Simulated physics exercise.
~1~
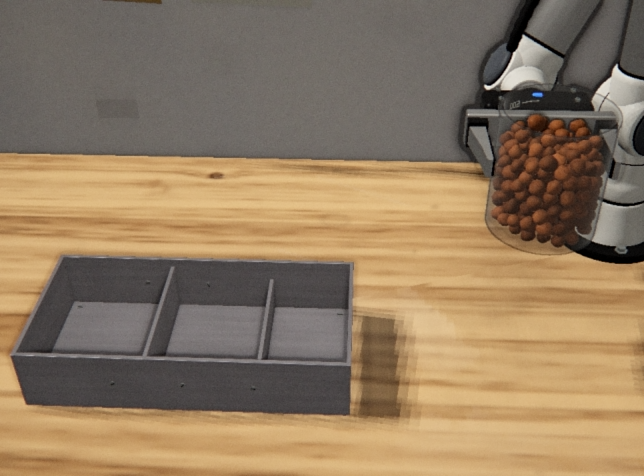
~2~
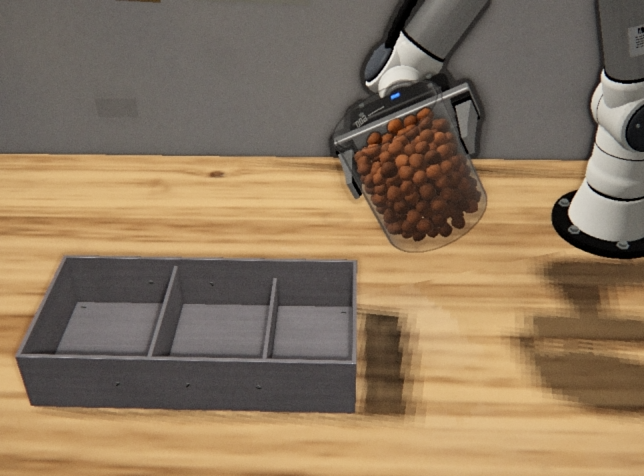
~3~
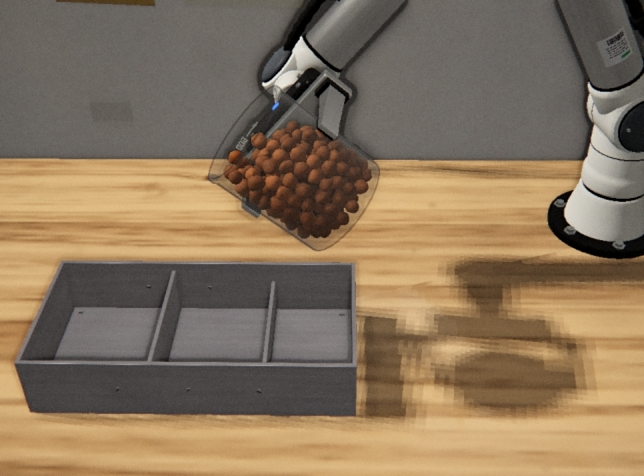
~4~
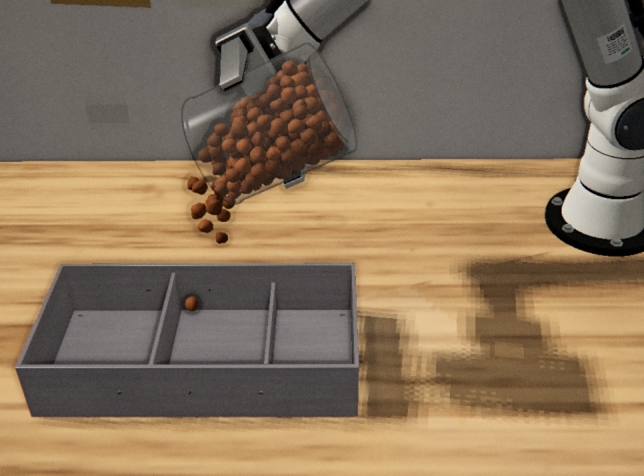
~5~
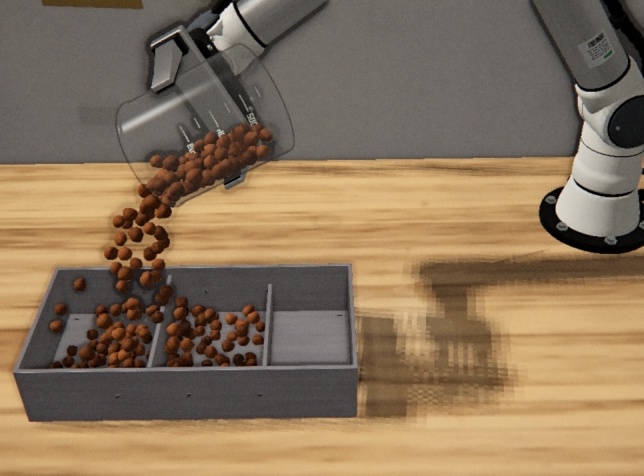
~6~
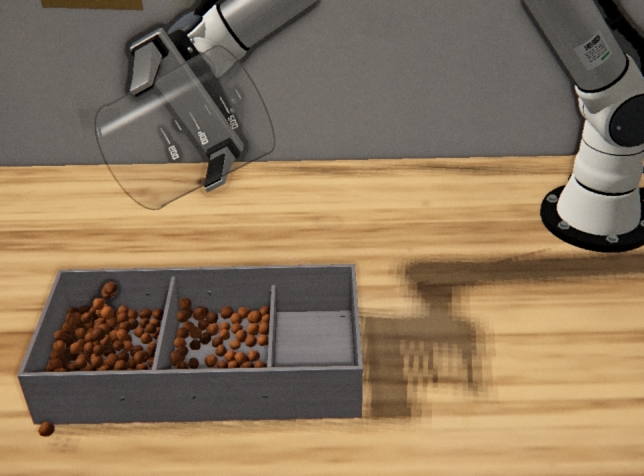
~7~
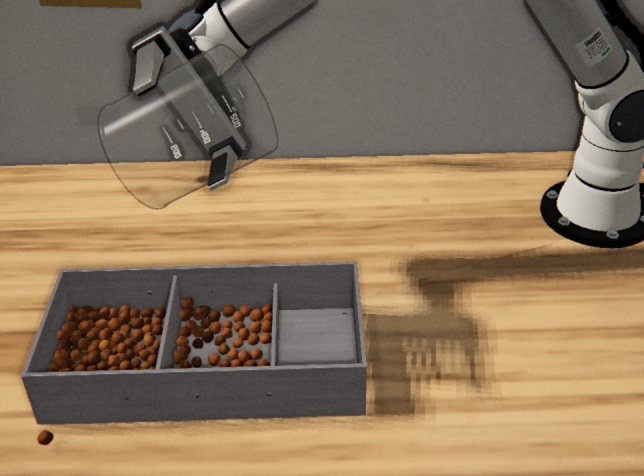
Robot arm carrying a clear cup of hazelnuts left, tipping it over a divided grey box, filling two compartments and dropping one outside.
